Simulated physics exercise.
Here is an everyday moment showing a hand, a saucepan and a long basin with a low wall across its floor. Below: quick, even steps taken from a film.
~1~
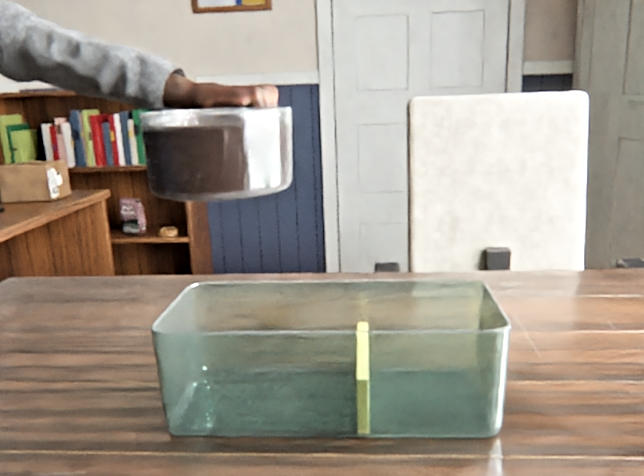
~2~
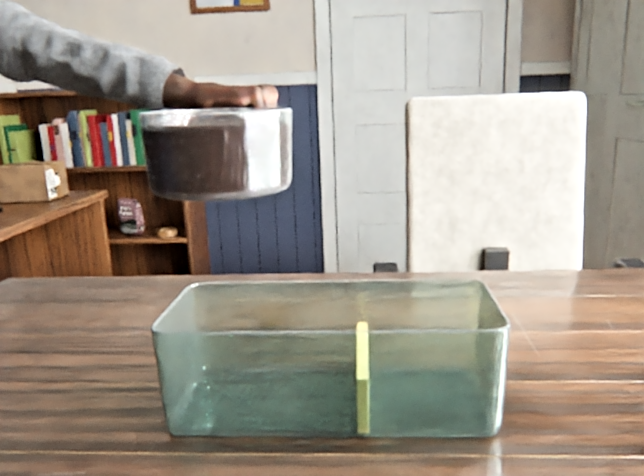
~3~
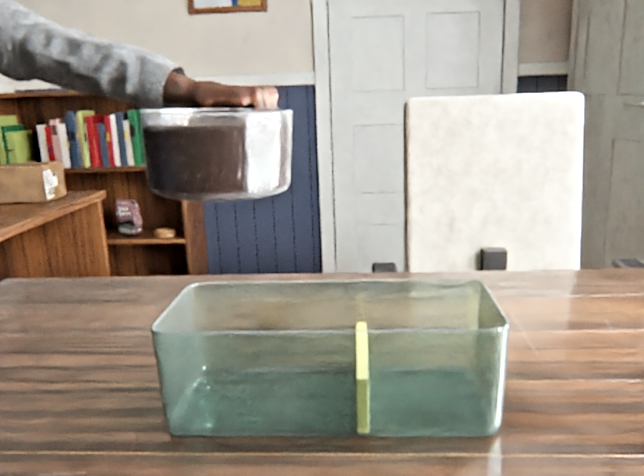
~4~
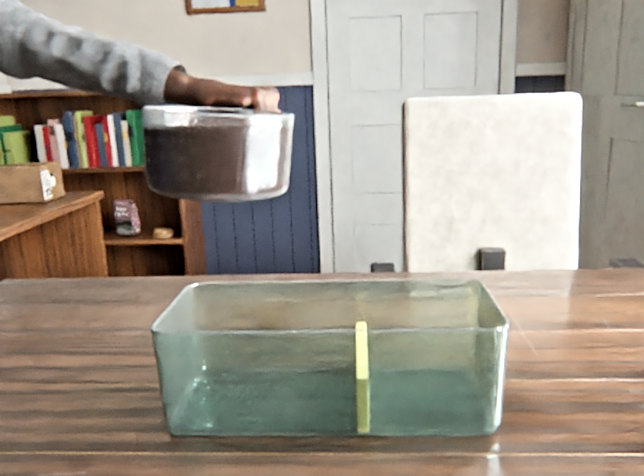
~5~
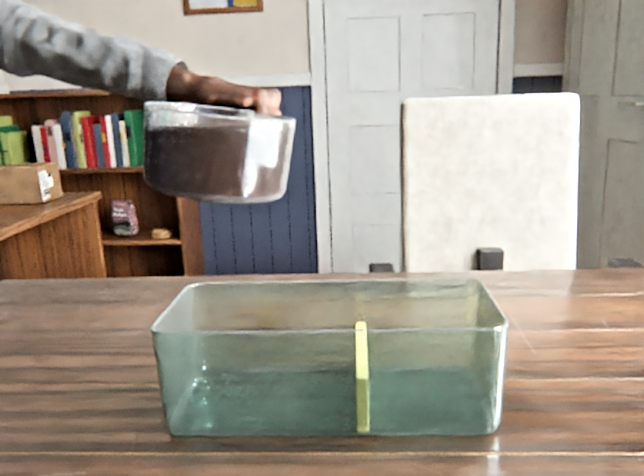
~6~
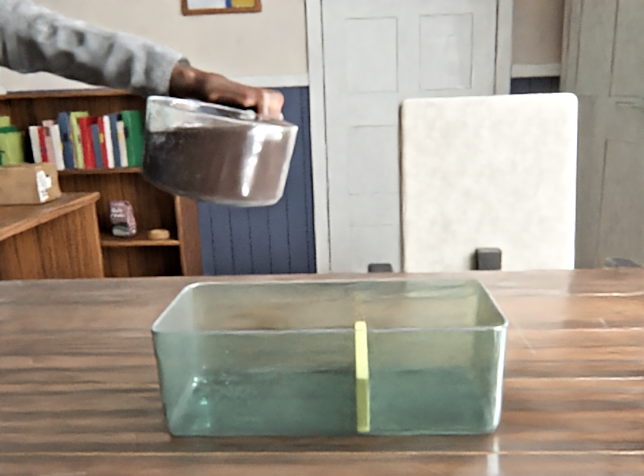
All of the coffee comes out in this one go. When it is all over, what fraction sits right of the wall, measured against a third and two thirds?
Reaches a third, not past two thirds.
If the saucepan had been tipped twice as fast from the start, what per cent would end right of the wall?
About 35 in a hundred.
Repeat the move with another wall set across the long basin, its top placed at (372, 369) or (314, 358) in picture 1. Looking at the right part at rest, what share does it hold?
About 50 % and 85 %.
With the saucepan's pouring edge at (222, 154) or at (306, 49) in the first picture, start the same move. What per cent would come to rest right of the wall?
About 5 per cent, then about 80 per cent.
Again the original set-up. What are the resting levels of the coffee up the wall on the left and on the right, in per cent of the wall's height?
Roughly 20 percent left, 50 percent right.
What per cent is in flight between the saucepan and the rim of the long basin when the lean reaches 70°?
I'd say some 35 per cent.
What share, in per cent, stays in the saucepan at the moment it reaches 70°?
45 %.
A moment on, the saucepan is tipped part way and 46 per cent is still to pour, 3 is left of the wall and 17 right of it.
Next, the saucepan is tipped right over and 5 per cent is still to pour, 28 is left of the wall and 59 right of it.
Then the saucepan is tipped right over and 0 per cent is still to pour, 40 is left of the wall and 59 right of it.
Later the saucepan is tipped right over and 0 per cent is still to pour, 39 is left of the wall and 60 right of it.
At rest 39 per cent lies left of the wall, 60 right of it and 1 outside.
